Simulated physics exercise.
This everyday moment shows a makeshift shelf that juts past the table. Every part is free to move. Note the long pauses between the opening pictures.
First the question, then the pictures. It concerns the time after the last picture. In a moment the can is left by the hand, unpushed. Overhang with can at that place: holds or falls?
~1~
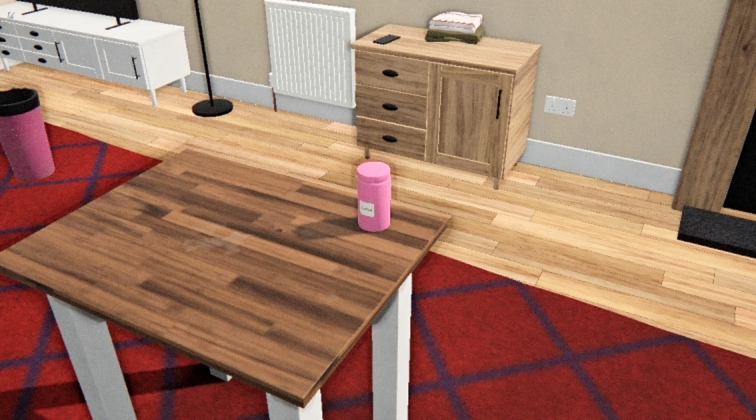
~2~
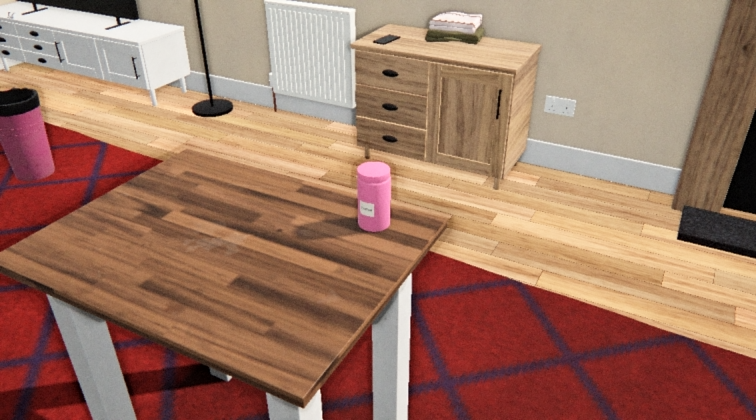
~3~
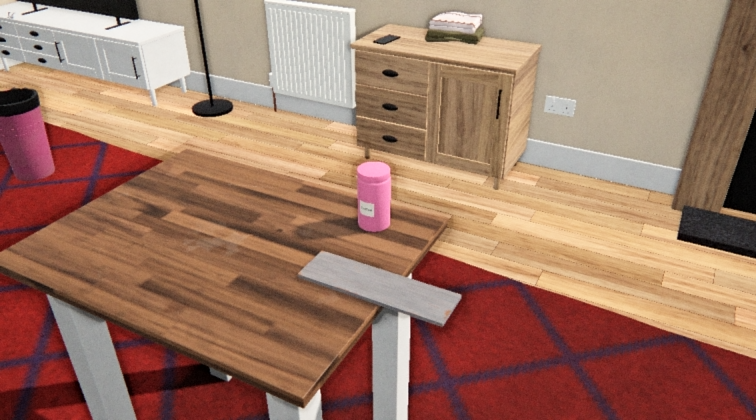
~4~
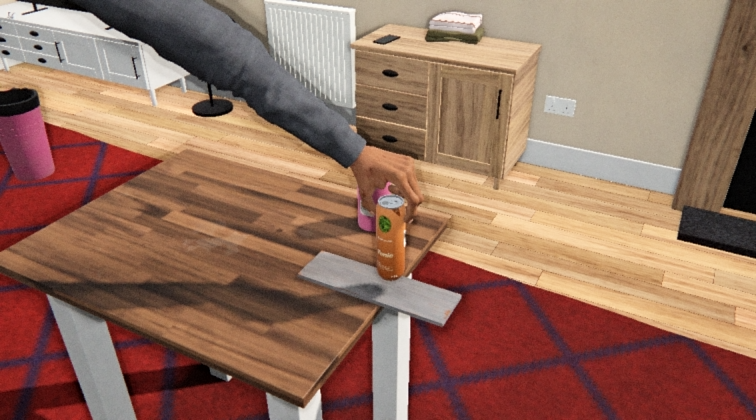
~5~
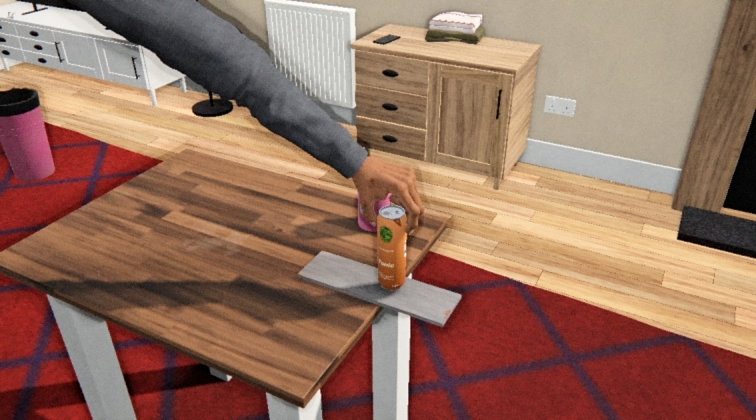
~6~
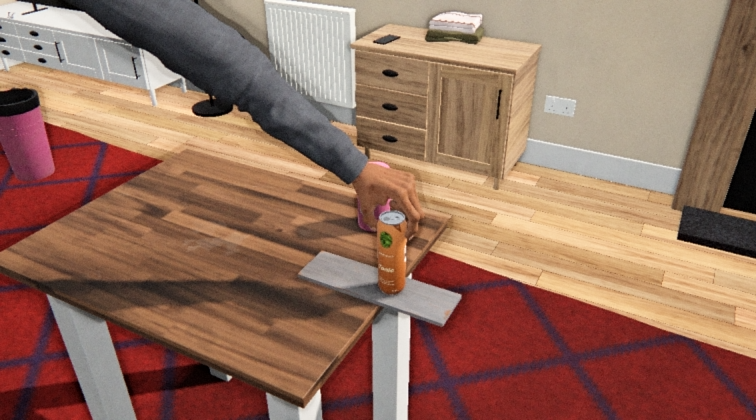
Yeah, that one doesn't fall off.
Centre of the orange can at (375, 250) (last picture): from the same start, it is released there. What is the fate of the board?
In that case it does not fall.
Then, 0.60 s on from there, no change.
Then, 1.30 s on from there, orange can resting near (392, 254).
In the end, all 3 unmoved. At the end, from the last picture's camera, orange can near (392, 254). The board holds.
